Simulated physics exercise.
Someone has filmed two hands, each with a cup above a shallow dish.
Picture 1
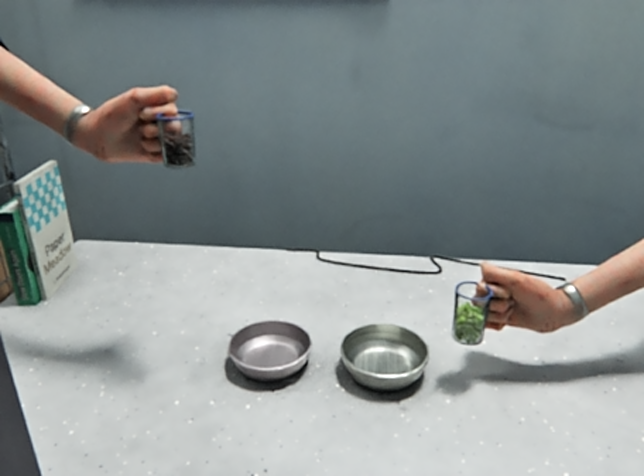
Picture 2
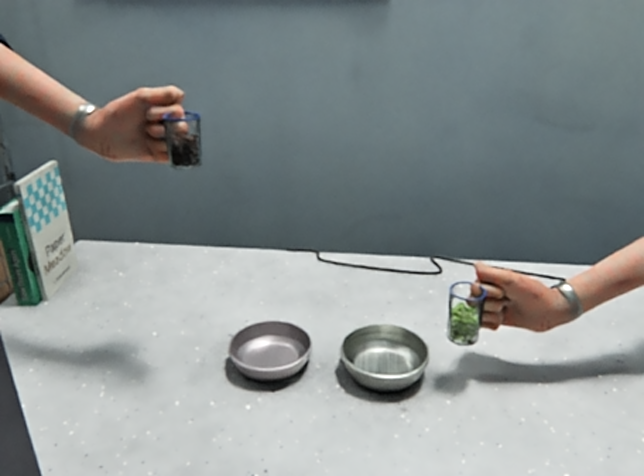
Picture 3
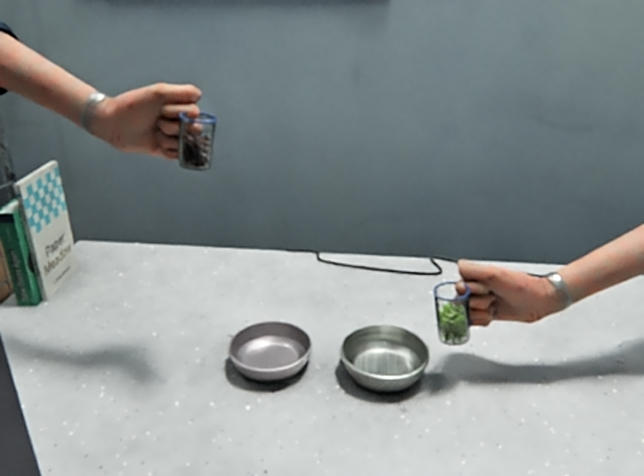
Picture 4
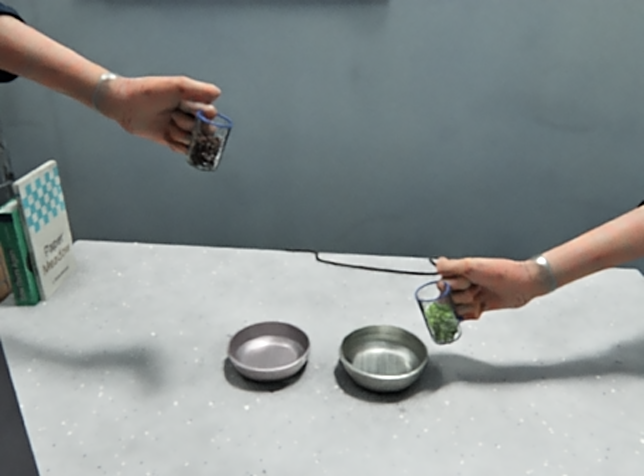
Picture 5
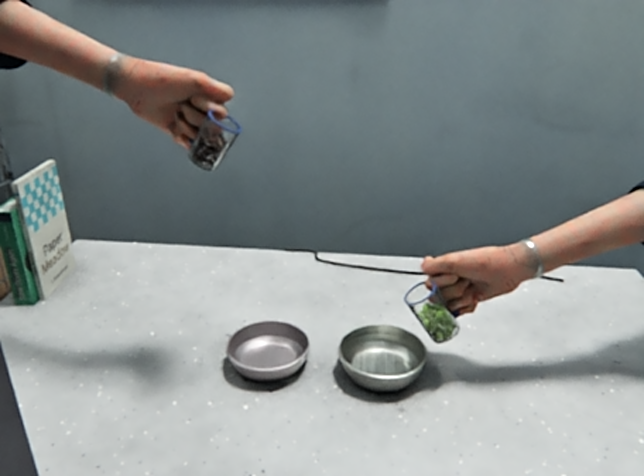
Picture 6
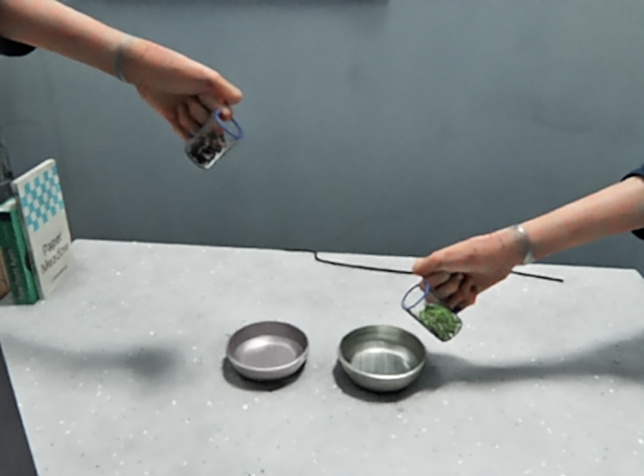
Two hands move small filled cups inward above two empty dishes, then tilt them.
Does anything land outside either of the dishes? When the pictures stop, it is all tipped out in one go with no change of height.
At the end, left dish: Bits lost; right dish: None lost.
Then, 0.36 s on from there, left, the whole lot still in the cup; right, the whole lot still in the cup.
Then, 0.67 s on from there, left, the bulk still in the cup, near a quarter in the air; right, the bulk still in the cup, a little in the dish, a little in the air.
Then, 0.94 s on from there, left, near a third in the dish, near two thirds in the air; right, only a few still in the cup, all but a few in the dish, only a few in the air.
In the end, left, all but a few in the dish, a little outside the dish; right, the whole lot in the dish, none at all outside the dish.
